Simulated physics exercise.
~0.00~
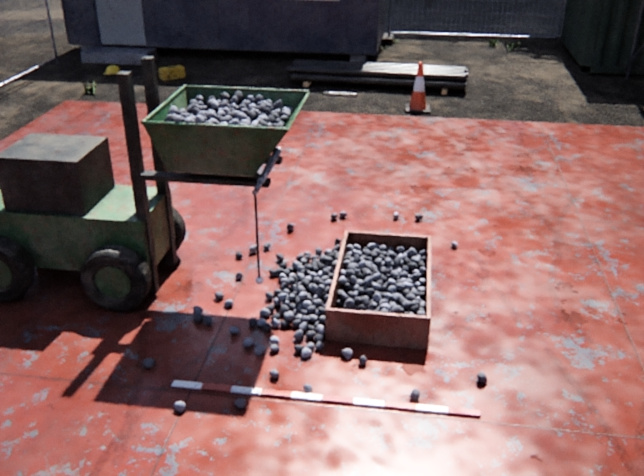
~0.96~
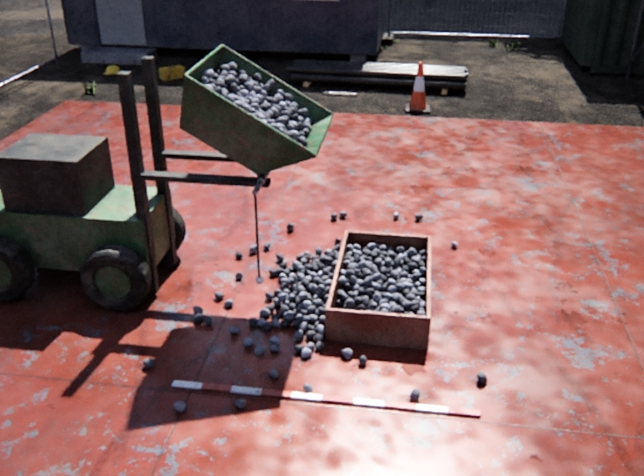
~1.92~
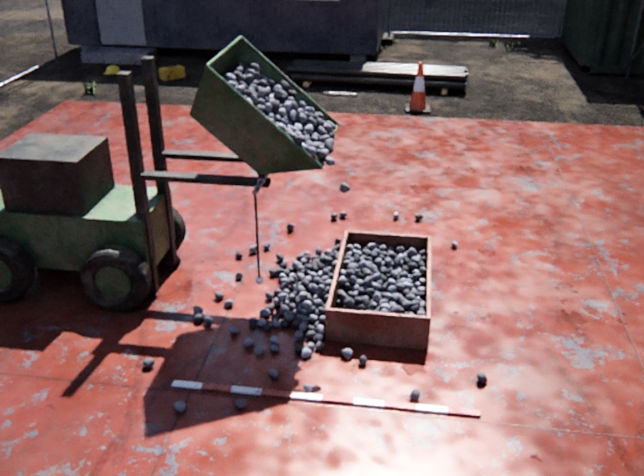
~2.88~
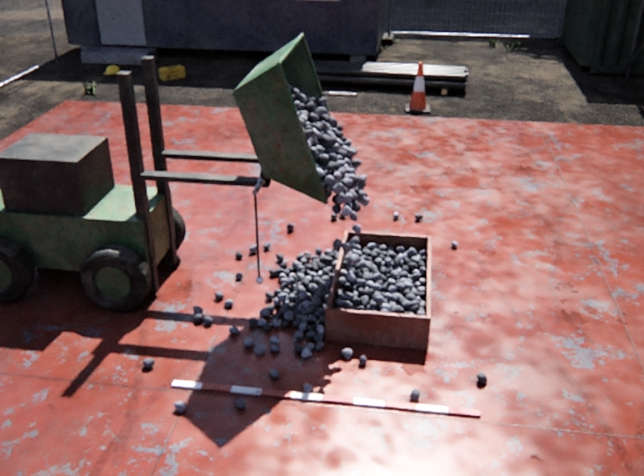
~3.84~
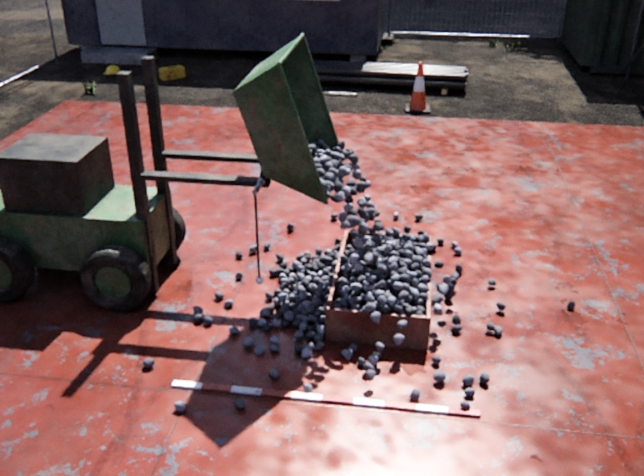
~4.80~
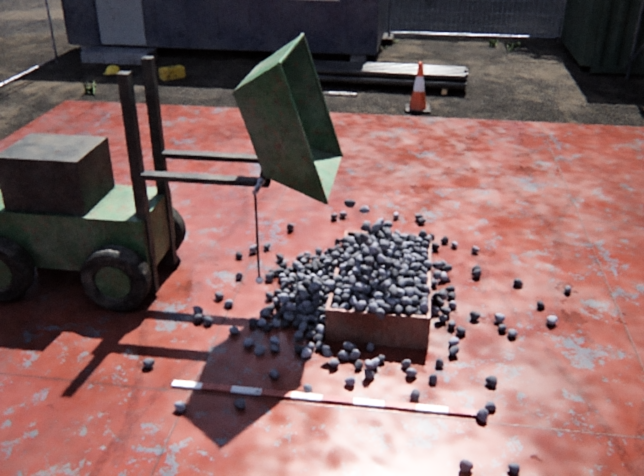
The clip shows a green forklift tipping its raised skip of grey stones in stages over a partly filled wooden bin on a red floor, until the stones pour out, heap above the bin and scatter around it, leaving the skip empty and steeply tilted.
